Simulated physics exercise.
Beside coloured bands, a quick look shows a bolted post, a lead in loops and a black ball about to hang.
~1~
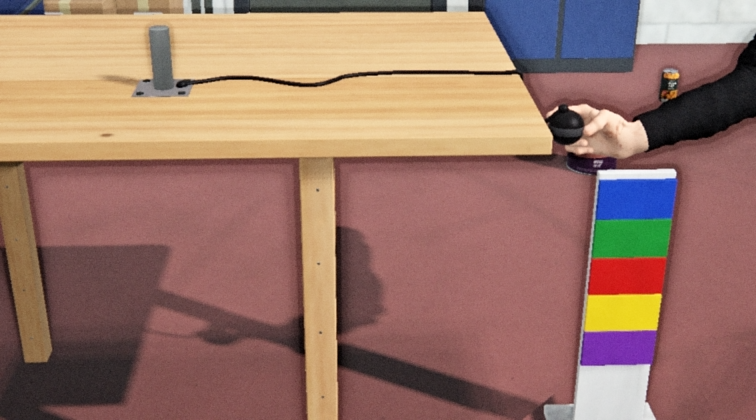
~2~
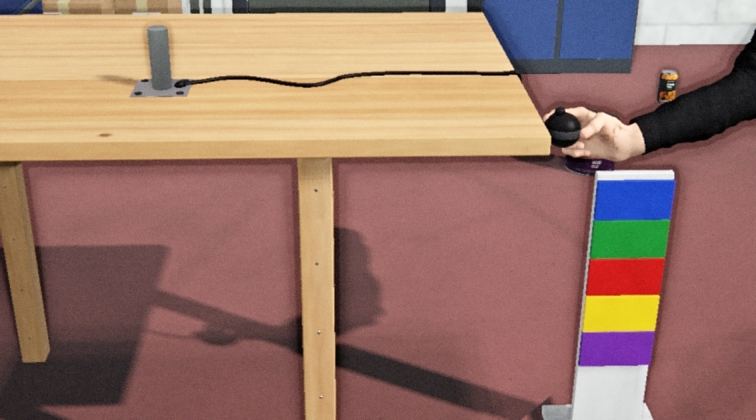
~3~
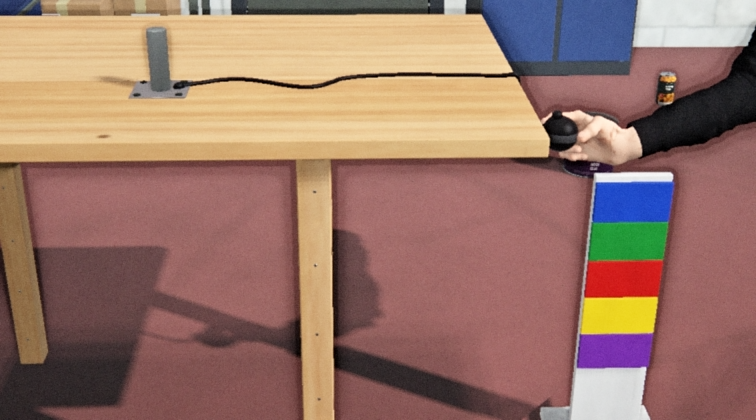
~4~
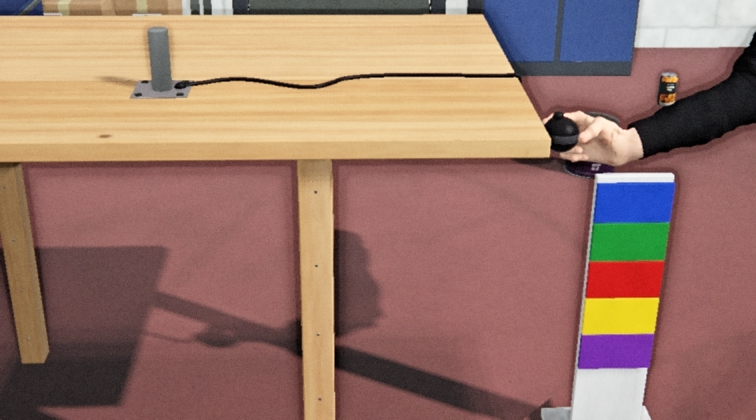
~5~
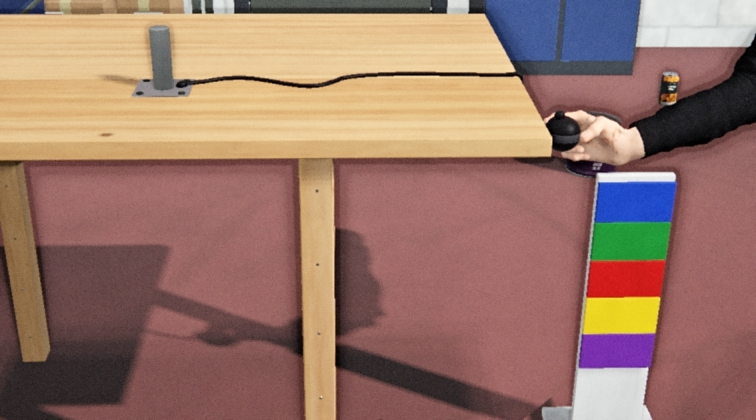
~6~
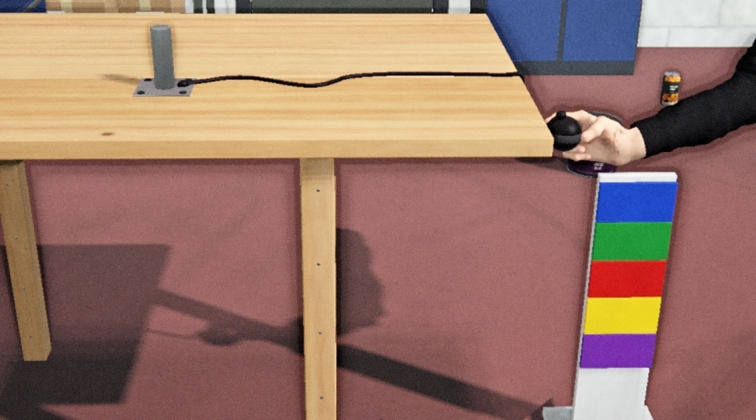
At first, a hand at the right holds a black ball beside the edge of a wooden table, where a black cord runs from a grey post, above a board with coloured bands. The hand dips very slightly with the ball, then stays nearly still, and the cord keeps its shape.
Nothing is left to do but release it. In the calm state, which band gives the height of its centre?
The blue band gives it.
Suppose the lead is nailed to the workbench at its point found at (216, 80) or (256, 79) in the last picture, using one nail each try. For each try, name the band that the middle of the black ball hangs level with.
Results, in sequence: Blue / blue.
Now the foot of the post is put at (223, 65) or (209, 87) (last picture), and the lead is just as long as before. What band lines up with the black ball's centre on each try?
First try: Green; second try: Green.
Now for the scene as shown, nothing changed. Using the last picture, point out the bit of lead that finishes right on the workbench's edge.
That spot is near (496, 75).
Soon after, ball near (552, 195); level with blue.
Then, ball near (482, 202); level with blue.
Further on, ball near (519, 205); level with blue.
At rest, ball near (510, 207); level with blue. Its centre hangs level with the blue band.
